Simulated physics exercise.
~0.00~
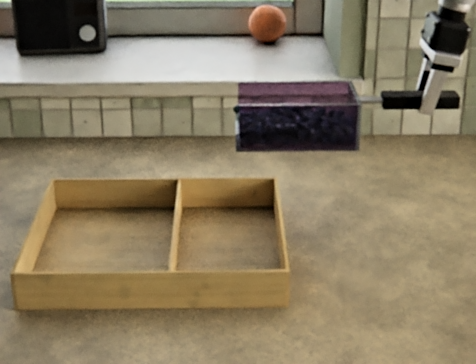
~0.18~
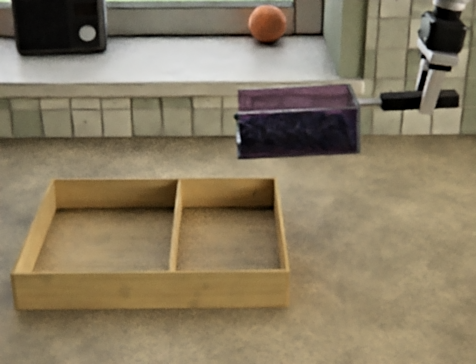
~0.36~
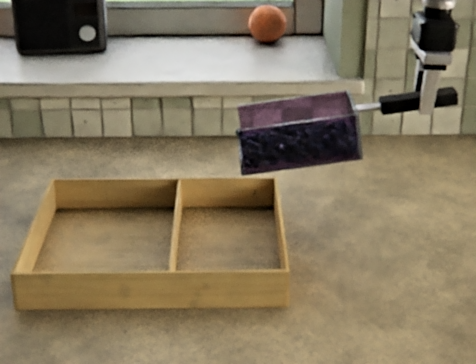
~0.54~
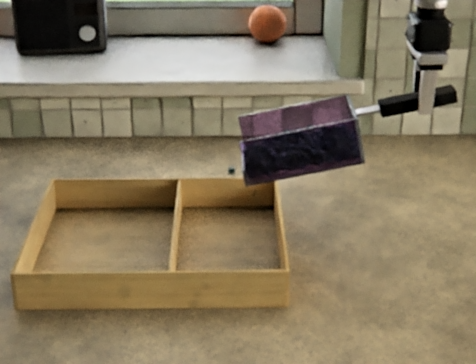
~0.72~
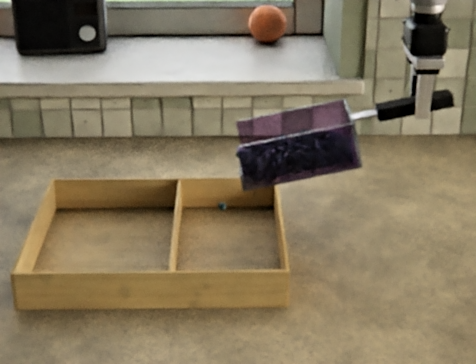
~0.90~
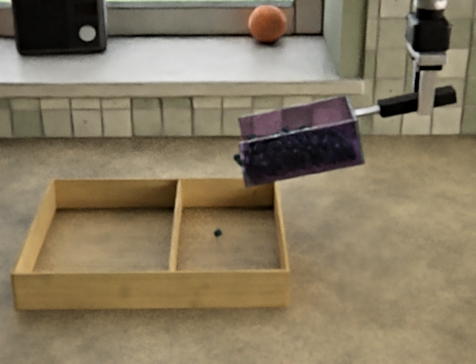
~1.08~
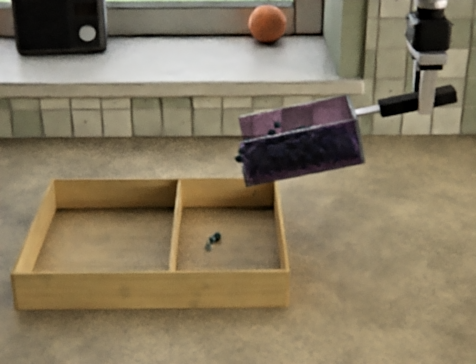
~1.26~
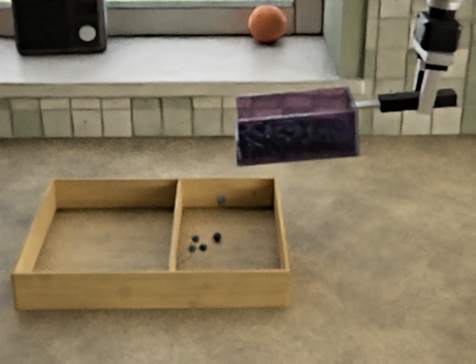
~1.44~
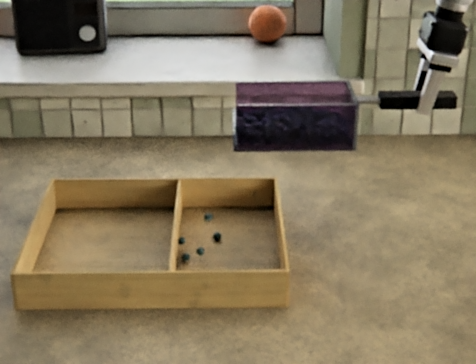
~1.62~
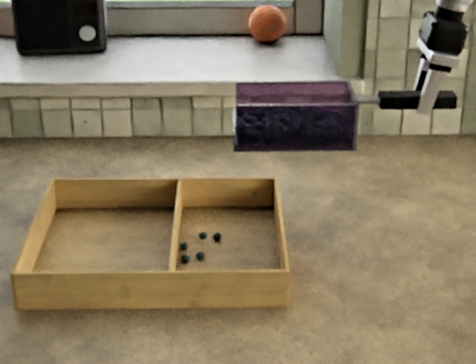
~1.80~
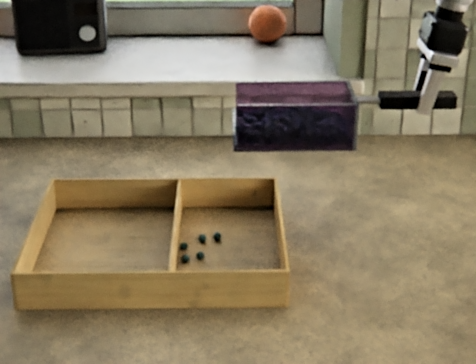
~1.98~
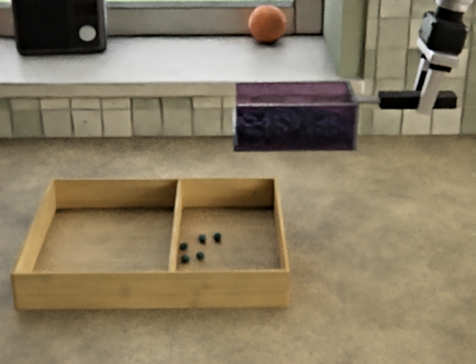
A purple see-through box full of small dark beads tipped gently in a robot gripper, and a few beads dropped into the right section of the wooden tray below before the box levelled out and stayed still, still mostly full.
